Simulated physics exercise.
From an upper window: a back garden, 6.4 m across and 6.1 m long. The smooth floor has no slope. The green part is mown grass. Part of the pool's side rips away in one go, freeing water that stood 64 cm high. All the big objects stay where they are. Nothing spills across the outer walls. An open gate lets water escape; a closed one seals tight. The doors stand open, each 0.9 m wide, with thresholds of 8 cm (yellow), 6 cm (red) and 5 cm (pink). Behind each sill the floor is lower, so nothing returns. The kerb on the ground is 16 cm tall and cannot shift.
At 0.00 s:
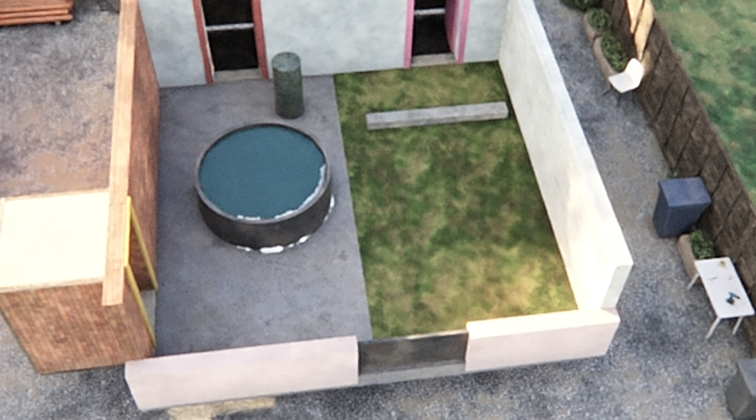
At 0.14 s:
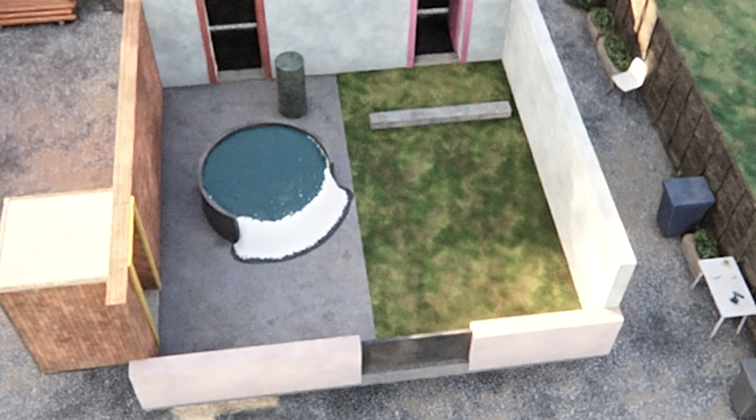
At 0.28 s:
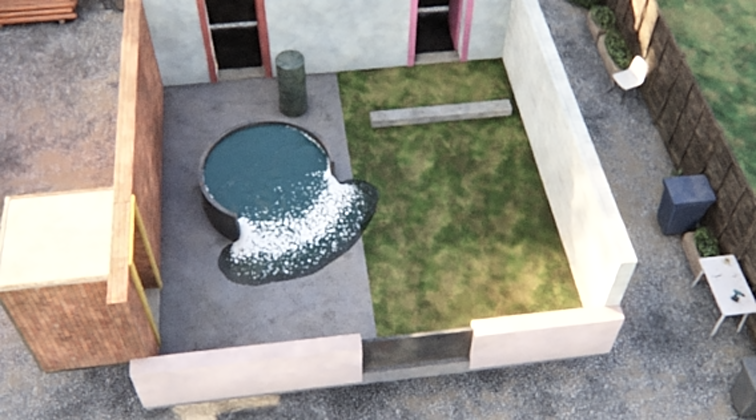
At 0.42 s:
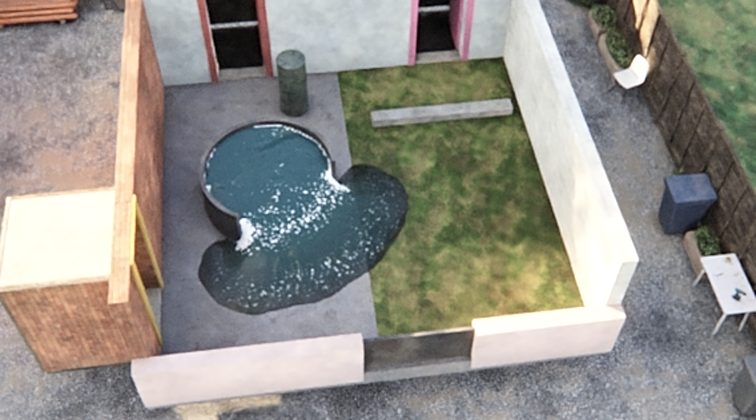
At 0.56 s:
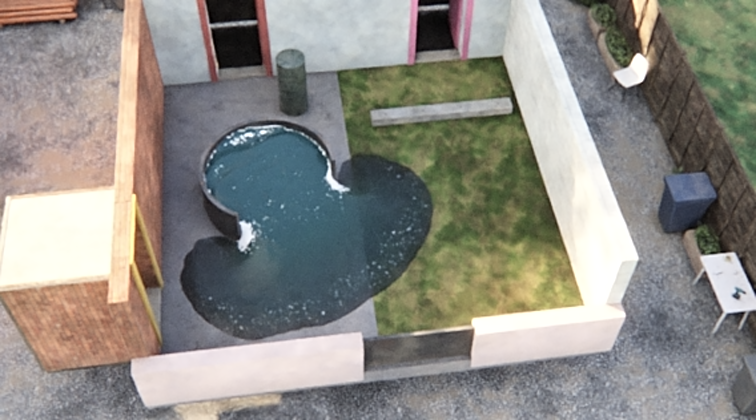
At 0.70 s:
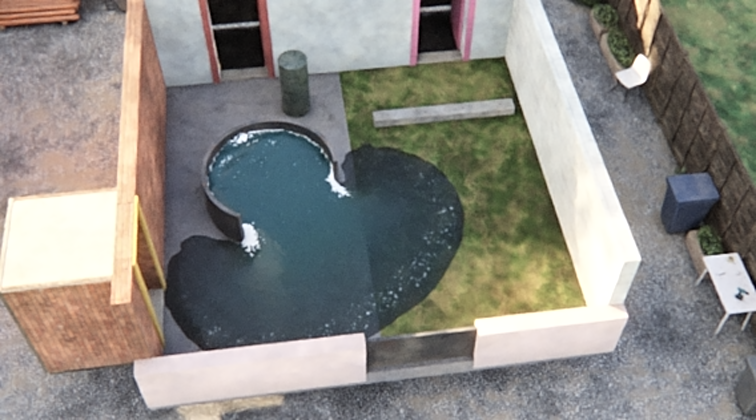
A round pool's side bursts open and water spreads across the grey paving and grass.
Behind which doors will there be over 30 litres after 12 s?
Door by door: At the yellow door it stays under the limit; at the red door it does not reach the limit; at the pink door it does not reach the limit.
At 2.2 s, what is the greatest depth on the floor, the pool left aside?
Up to some 28 cm.
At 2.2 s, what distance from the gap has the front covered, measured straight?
About 4.2 m.
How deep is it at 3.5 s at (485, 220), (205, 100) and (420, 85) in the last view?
Roughly 5, 0 and 0 cm, in turn.
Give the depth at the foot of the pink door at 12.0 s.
About 3.5 cm.
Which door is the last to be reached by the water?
Last comes the pink one.
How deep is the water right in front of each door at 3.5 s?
In cm: Yellow 11, red 0, pink 0.
After 1.4 s water covers 40 % of the floor and is deepest (27 cm) near (339, 361); yellow door 6 cm at the sill, 0 L in, red door not reached, pink door not reached.
After 2.2 s water covers 50 % of the floor and is deepest (28 cm) near (348, 339); yellow door 6 cm at the sill, 0 L in, red door not reached, pink door not reached.
After 3.5 s water covers 60 % of the floor and is deepest (26 cm) near (591, 331); yellow door 11 cm at the sill, 3 L in, red door not reached, pink door not reached.
After 7.0 s water covers 80 % of the floor and is deepest (12 cm) near (505, 132); yellow door 7 cm at the sill, 10 L in, red door 5 cm at the sill, 0 L in, pink door not reached.
After 12.0 s water covers 95 % of the floor and is deepest (9 cm) near (166, 150); yellow door 6 cm at the sill, 10 L in, red door 5 cm at the sill, 1 L in, pink door 4 cm at the sill, 0 L in.
